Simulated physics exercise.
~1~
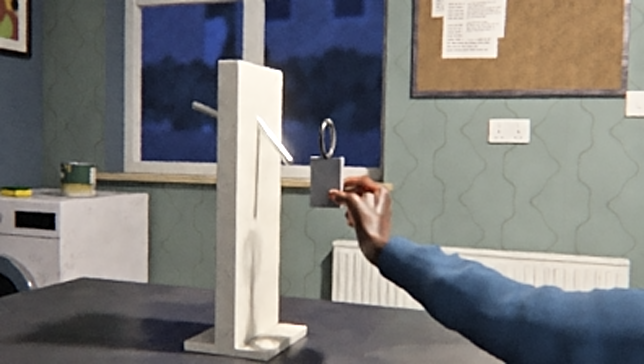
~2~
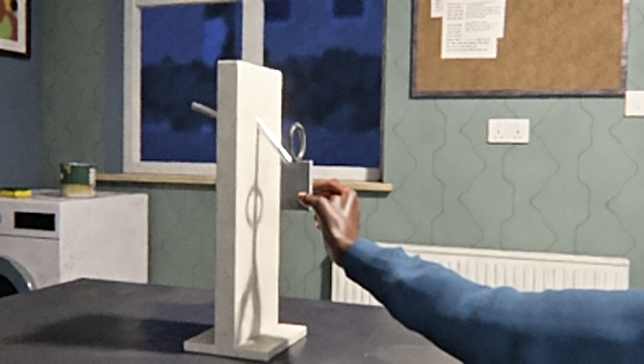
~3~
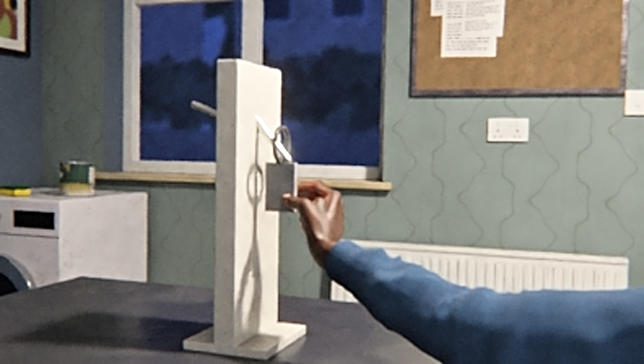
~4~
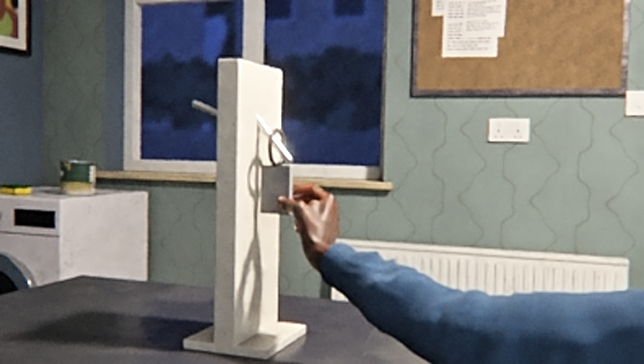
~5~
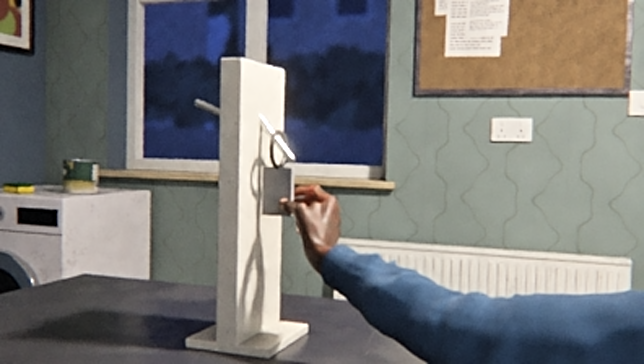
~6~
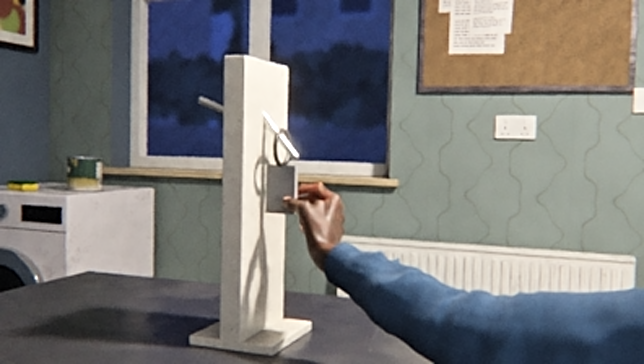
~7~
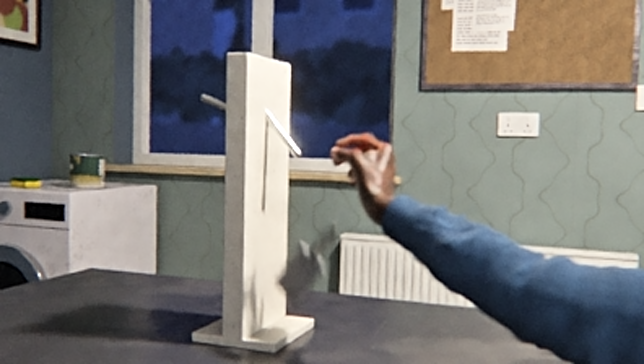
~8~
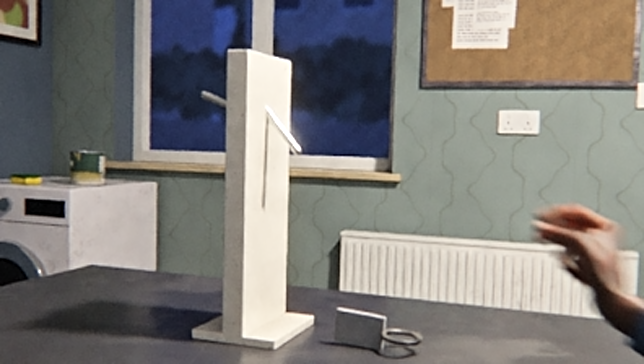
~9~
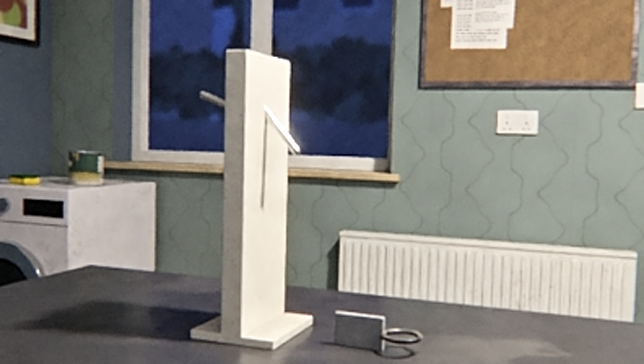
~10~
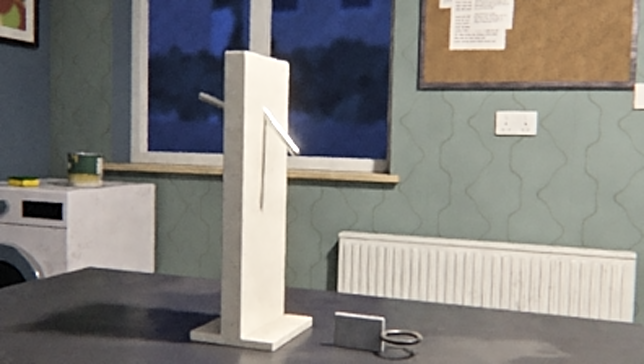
A hand moves a grey tag left to a peg, releases it, and it falls onto the table.
